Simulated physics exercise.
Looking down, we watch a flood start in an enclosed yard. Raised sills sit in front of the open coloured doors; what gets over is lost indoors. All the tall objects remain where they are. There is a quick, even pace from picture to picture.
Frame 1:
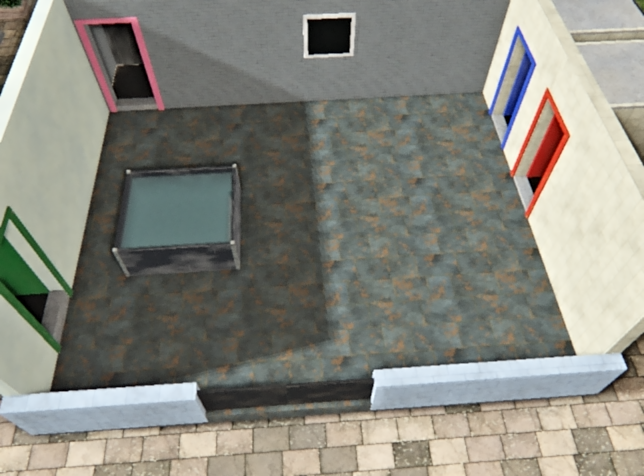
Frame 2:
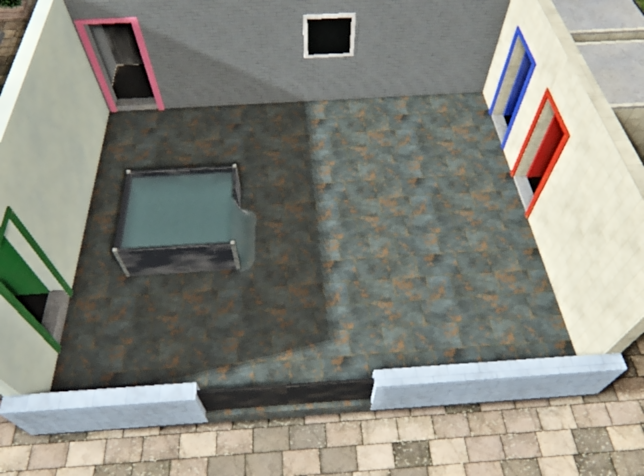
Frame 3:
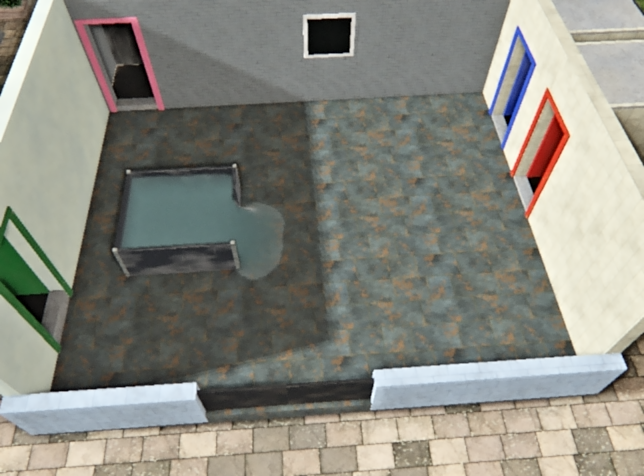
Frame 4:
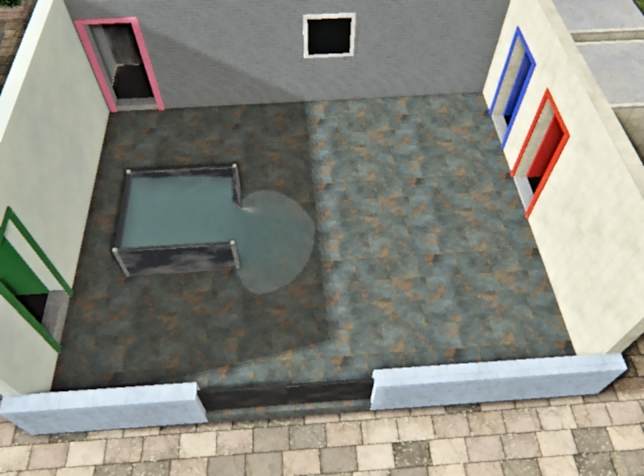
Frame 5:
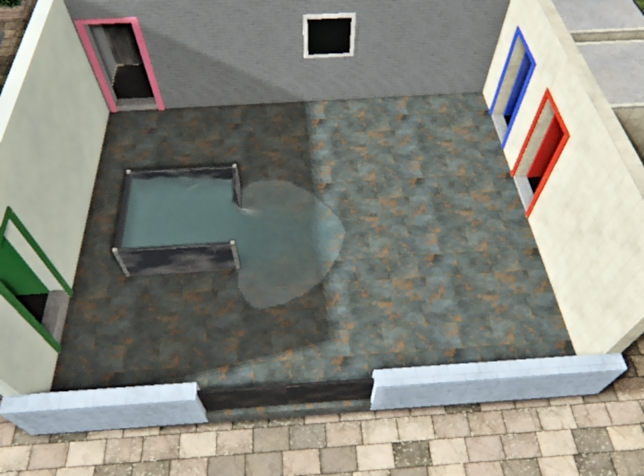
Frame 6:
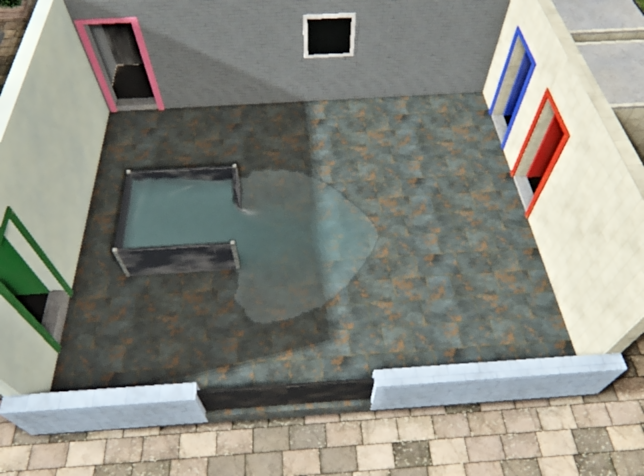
In the video, a still, water-filled tank stands in a walled yard with open pink, green, blue and red doorways, then water pours from its right side and spreads rightward across the floor in a widening, rounded sheet.
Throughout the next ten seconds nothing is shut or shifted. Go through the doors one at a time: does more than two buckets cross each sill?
Outcome: The blue door ends up over two buckets; the red door ends up over two buckets; the green door ends up within two buckets; the pink door ends up within two buckets.
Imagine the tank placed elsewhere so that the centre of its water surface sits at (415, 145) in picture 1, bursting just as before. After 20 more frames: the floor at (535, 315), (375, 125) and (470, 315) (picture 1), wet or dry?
Going through them in that order: Waterlogged, waterlogged and waterlogged.
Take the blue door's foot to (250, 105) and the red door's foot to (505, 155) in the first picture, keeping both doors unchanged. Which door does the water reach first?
I'd say the door marked red is reached first.
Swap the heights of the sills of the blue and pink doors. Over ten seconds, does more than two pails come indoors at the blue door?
Result: Blue door comes in below.
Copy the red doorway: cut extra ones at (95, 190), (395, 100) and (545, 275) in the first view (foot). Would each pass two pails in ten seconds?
In that order: Lets less in, is under, passes that mark.
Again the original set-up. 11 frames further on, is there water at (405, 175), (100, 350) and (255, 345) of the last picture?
The three points read soaked through, clear and clear.
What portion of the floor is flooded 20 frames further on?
Around 55 in a hundred.
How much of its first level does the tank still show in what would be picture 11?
Near 58 in a hundred.
A moment on, water covers 30 % of the floor; the blue door not reached, the red door not reached, the green door not reached, the pink door not reached.
Next, water covers 45 % of the floor; the blue door not reached, the red door under two buckets in, the green door not reached, the pink door not reached.
Then, water covers 55 % of the floor; the blue door under two buckets in, the red door over two buckets in, the green door not reached, the pink door not reached.
Later, water covers 55 % of the floor; the blue door over two buckets in, the red door far over two buckets in, the green door not reached, the pink door not reached.
In the end, water covers 80 % of the floor; the blue door over two buckets in, the red door far over two buckets in, the green door not reached, the pink door not reached.
